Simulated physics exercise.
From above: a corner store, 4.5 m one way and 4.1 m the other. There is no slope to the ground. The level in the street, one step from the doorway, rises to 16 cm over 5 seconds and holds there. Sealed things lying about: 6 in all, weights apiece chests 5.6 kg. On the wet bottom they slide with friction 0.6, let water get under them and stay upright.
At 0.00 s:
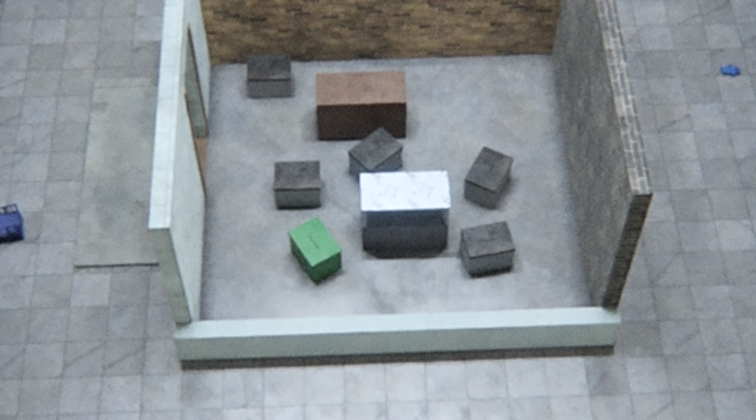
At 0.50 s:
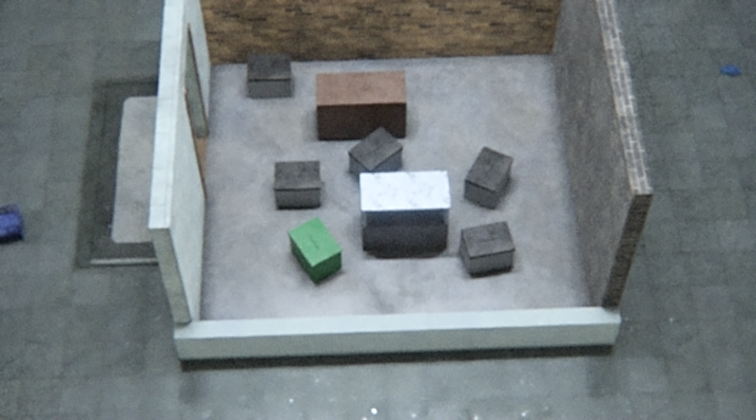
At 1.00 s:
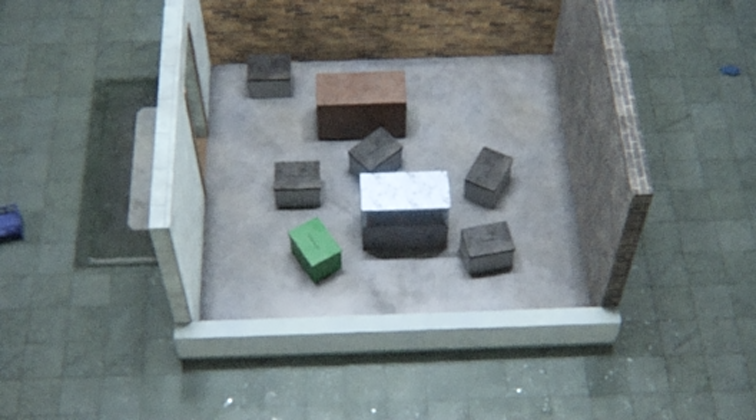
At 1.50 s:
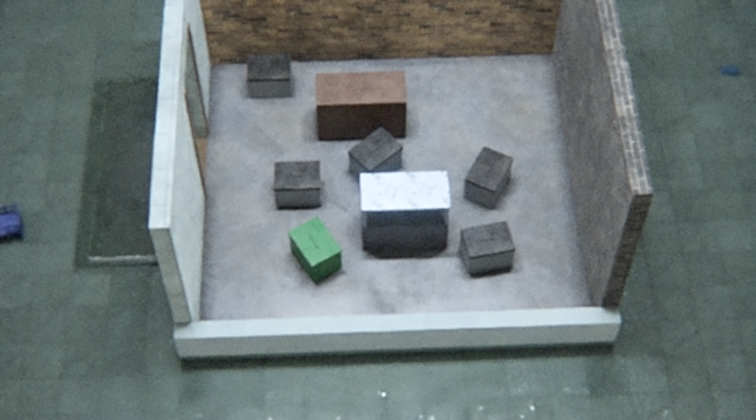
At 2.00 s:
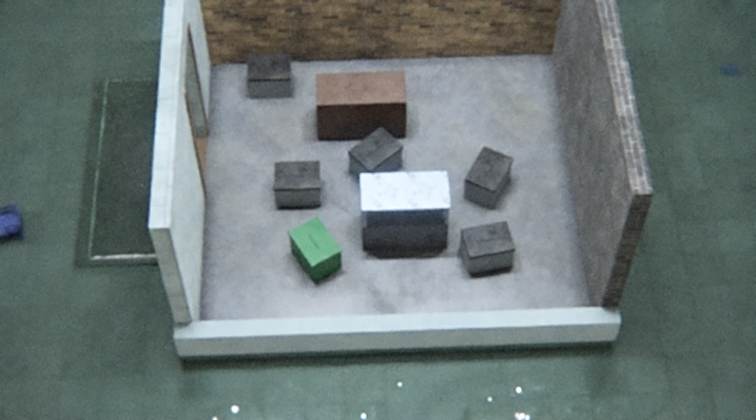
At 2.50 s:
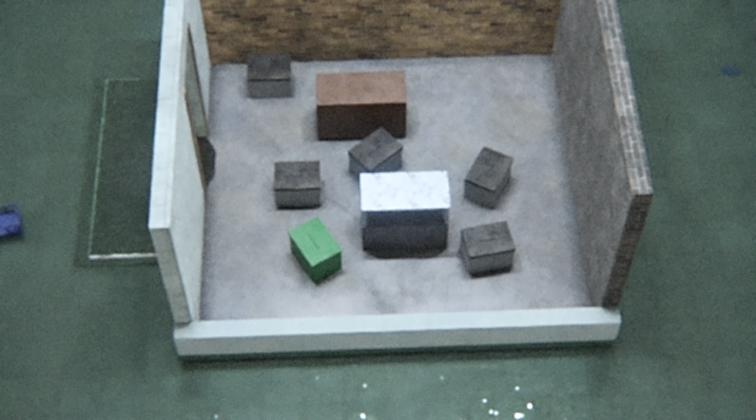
Water spreads over the paving around a walled room while the boxes inside stay still.
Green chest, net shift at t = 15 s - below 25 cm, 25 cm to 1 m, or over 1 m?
25 cm to 1 m.
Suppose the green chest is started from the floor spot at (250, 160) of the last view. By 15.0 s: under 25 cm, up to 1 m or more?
Short answer, it is taken a long way.
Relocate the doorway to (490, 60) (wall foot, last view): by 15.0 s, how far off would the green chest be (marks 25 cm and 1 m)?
As for the green chest, it winds up a long way off.
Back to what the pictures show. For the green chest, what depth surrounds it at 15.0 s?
About 3 cm.
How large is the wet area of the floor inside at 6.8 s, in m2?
Some 9.5 m2.
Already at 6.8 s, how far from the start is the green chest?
Roughly 0 cm by then.
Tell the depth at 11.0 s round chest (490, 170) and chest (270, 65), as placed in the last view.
About 5 and 4 cm.
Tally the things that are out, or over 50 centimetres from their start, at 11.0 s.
My count gives 4.
After 3.5 s the green chest is near (315, 241), 0.0 m from its start, aground; 0 afloat.
After 6.8 s the green chest is near (315, 241), 0.0 m from its start, aground; 1 afloat.
After 11.0 s the green chest is near (306, 258), 0.3 m from its start, afloat; 5 afloat.
After 15.0 s the green chest is near (271, 272), 0.6 m from its start, afloat; 6 afloat.
